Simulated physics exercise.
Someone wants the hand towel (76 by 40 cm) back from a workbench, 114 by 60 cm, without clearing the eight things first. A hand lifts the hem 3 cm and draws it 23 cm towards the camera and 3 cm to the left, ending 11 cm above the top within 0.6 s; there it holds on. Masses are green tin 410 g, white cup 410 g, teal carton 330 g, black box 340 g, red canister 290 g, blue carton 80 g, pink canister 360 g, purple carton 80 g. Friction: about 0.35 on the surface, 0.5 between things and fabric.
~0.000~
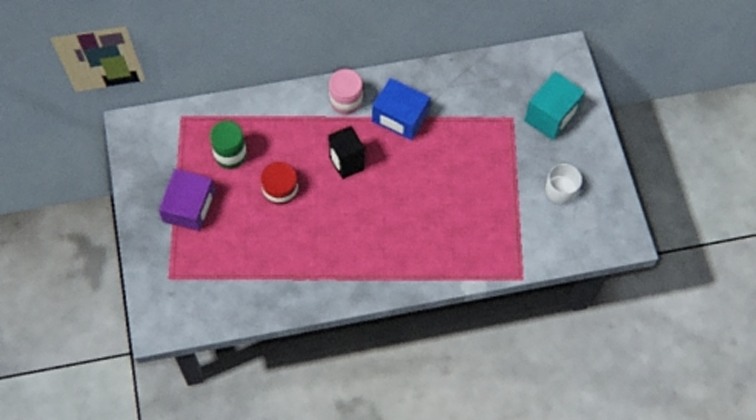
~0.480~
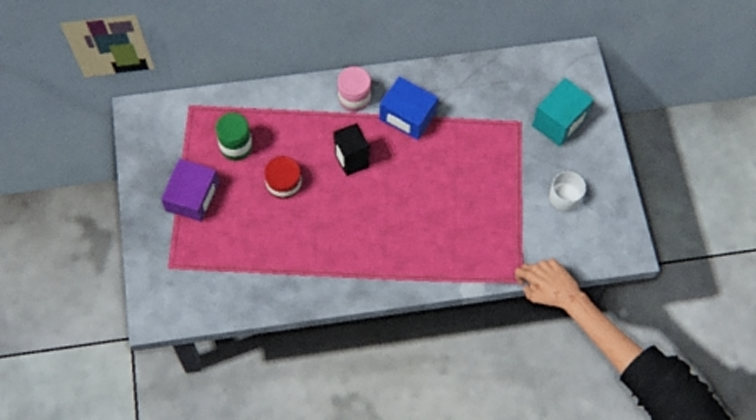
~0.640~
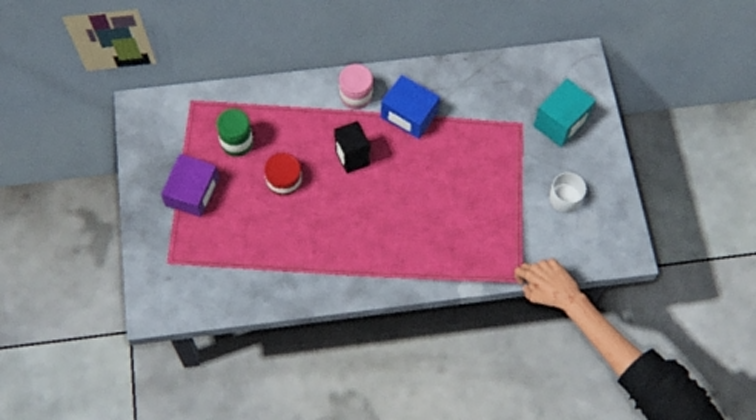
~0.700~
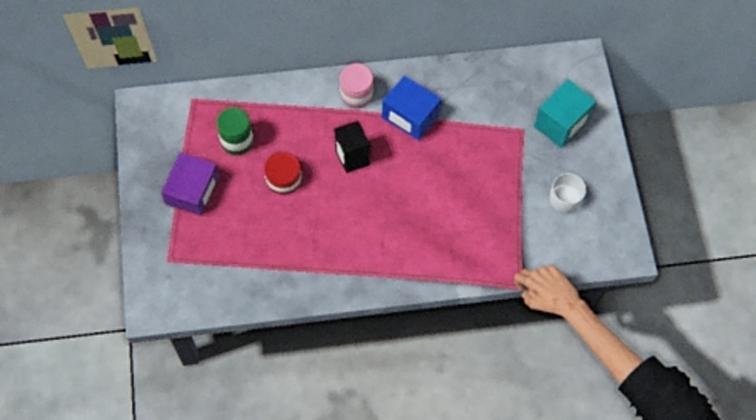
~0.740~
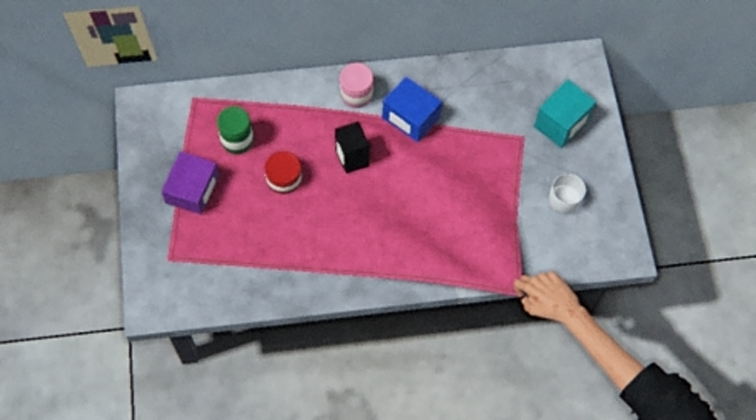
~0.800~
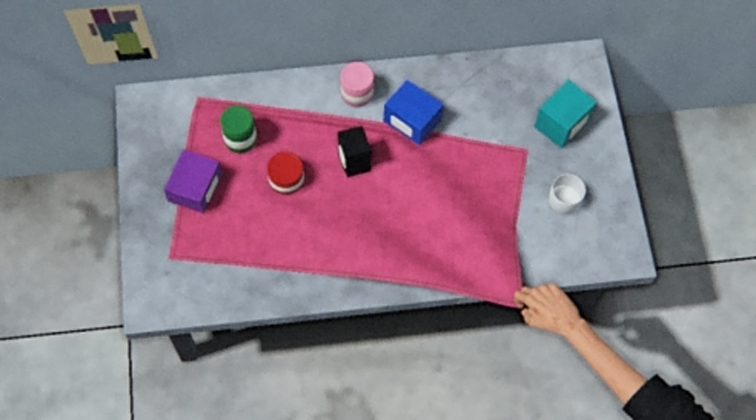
The clip opens on a pink hand towel spread across a grey workbench, with colourful cartons and canisters on and around it and a white cup at right. A hand reaches in from the lower right, grips the towel's near corner and draws it slightly towards the camera, creasing the cloth diagonally.
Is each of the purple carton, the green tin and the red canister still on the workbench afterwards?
In order: The purple carton keeps to the top; the green tin keeps to the top; the red canister keeps to the top.
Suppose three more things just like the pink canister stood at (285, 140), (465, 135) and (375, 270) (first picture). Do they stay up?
In turn: Remains, stays on, goes over.
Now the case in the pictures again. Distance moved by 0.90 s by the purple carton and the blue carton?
Purple carton 4 cm, blue carton 4 cm.
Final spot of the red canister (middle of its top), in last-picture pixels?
At about (331, 215).
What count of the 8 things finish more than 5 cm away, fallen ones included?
That makes 5.
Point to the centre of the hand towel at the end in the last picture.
Around (391, 256).
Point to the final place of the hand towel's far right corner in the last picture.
Near (586, 245).
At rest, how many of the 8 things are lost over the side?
That makes 0.
After 0.9 s, 95 % of the hand towel is still over the top; green tin 5 cm off its start, red canister 4 cm off its start, purple carton 3 cm off its start.
After 1.0 s, 85 % of the hand towel is still over the top; green tin 10 cm off its start, red canister 10 cm off its start, purple carton 7 cm off its start.
After 1.1 s, 80 % of the hand towel is still over the top; green tin 15 cm off its start at (292, 151), red canister 14 cm off its start at (327, 209), purple carton 11 cm off its start at (233, 195).
After 1.2 s, 75 % of the hand towel is still over the top; green tin 17 cm off its start, red canister 16 cm off its start, purple carton 12 cm off its start.
After 2.8 s, 75 % of the hand towel is still over the top; green tin 17 cm off its start at (298, 155), red canister 16 cm off its start at (331, 215), purple carton 12 cm off its start at (238, 197), black box 21 cm off its start at (408, 209).
